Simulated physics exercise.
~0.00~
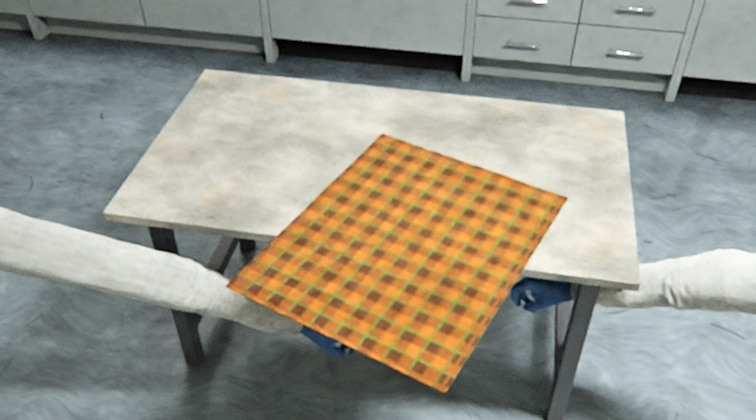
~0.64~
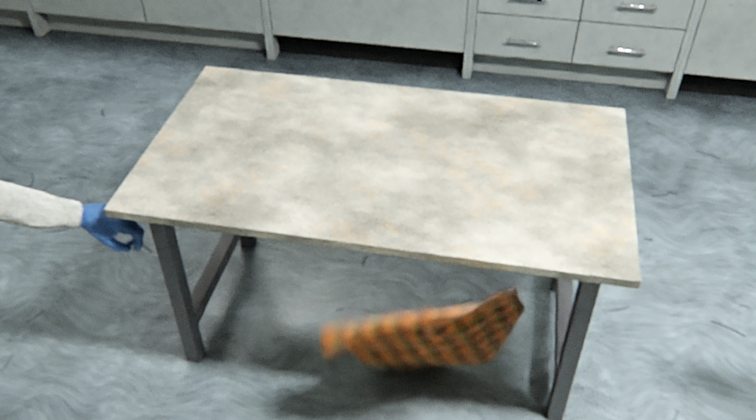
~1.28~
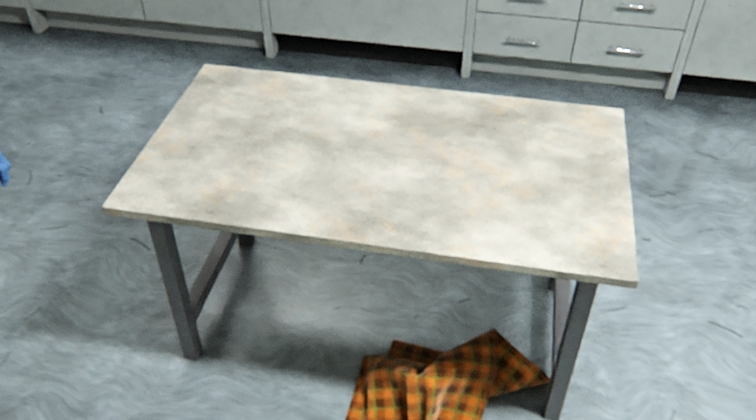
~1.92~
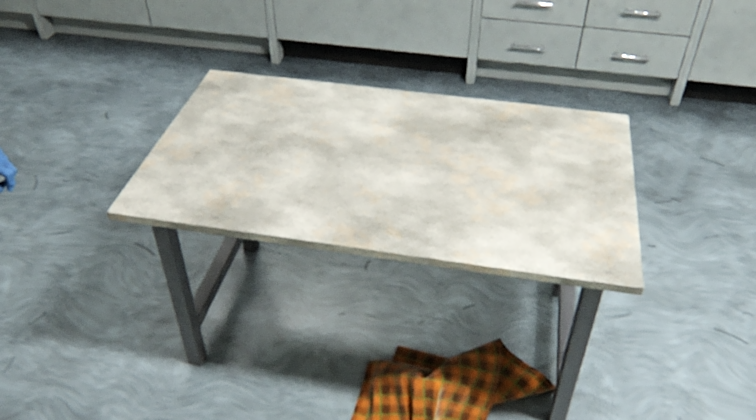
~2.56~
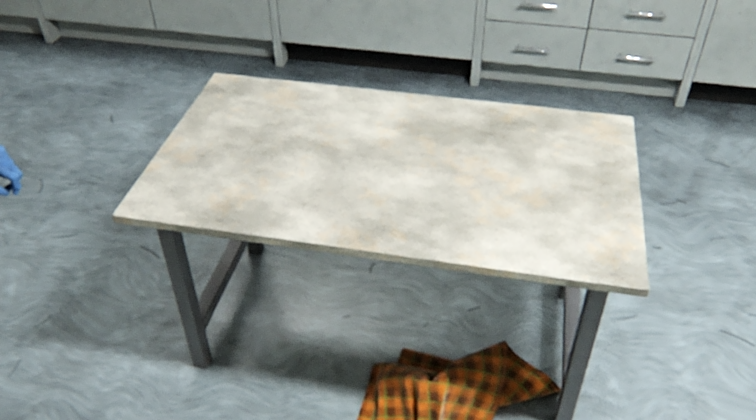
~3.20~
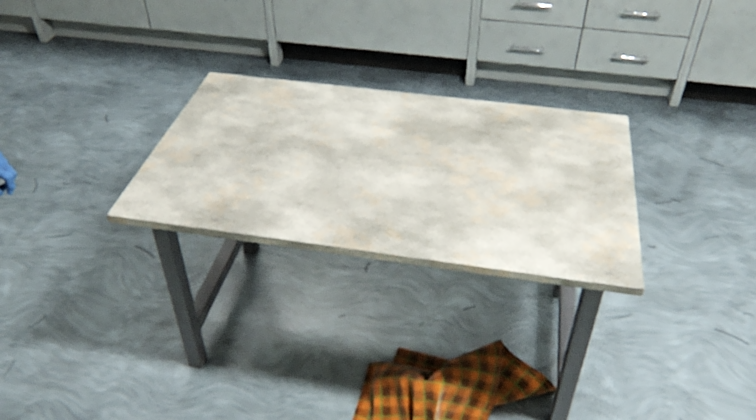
An orange plaid scarf slips off the table's near edge and crumples on the floor.
